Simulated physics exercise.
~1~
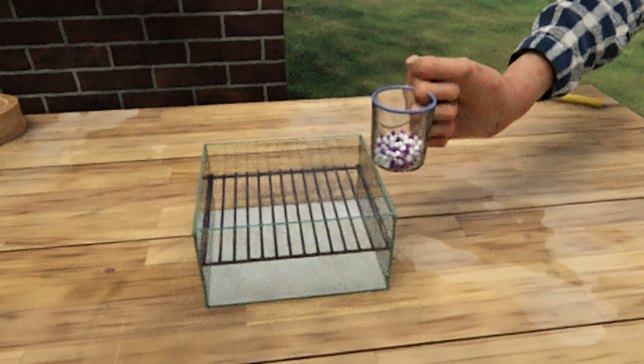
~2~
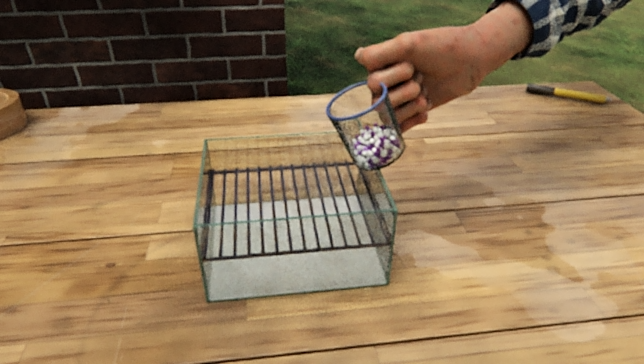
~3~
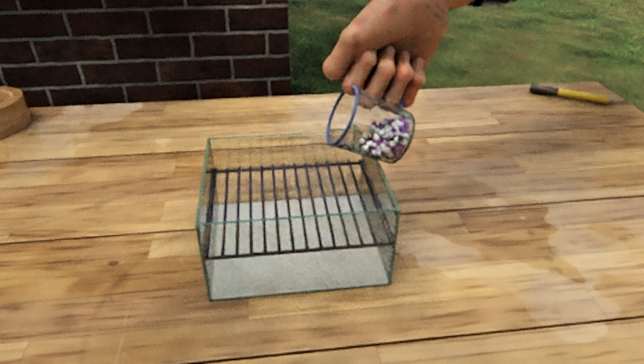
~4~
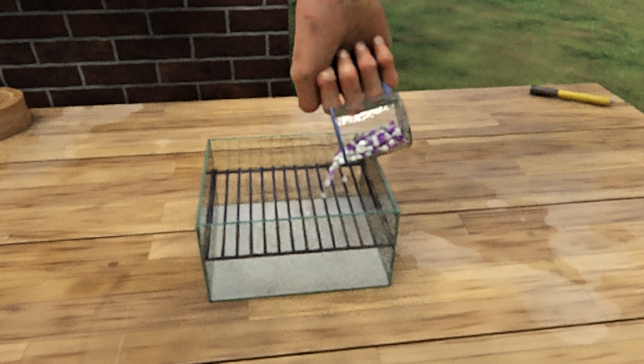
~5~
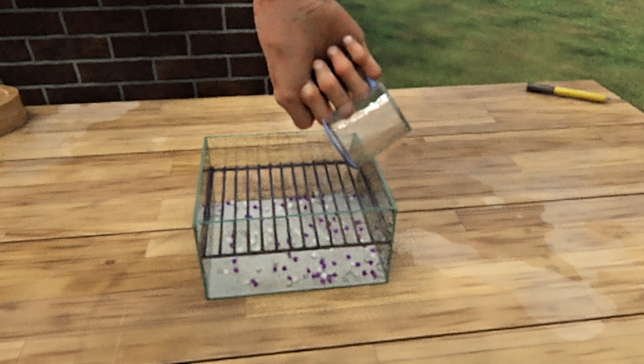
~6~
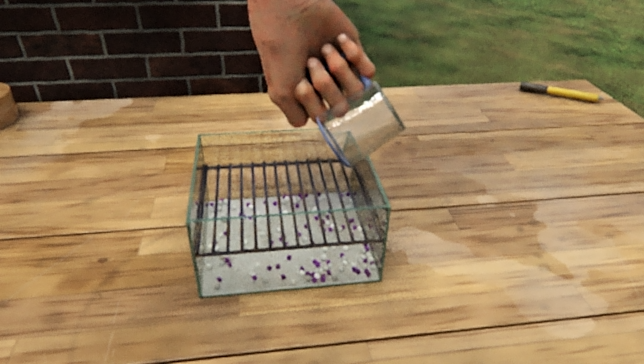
A hand brought a small clear cup of white and purple pieces over a wire rack in a glass box and tipped it, pouring them all out, and both colours fell between the wires and ended up scattered on the bottom beneath.
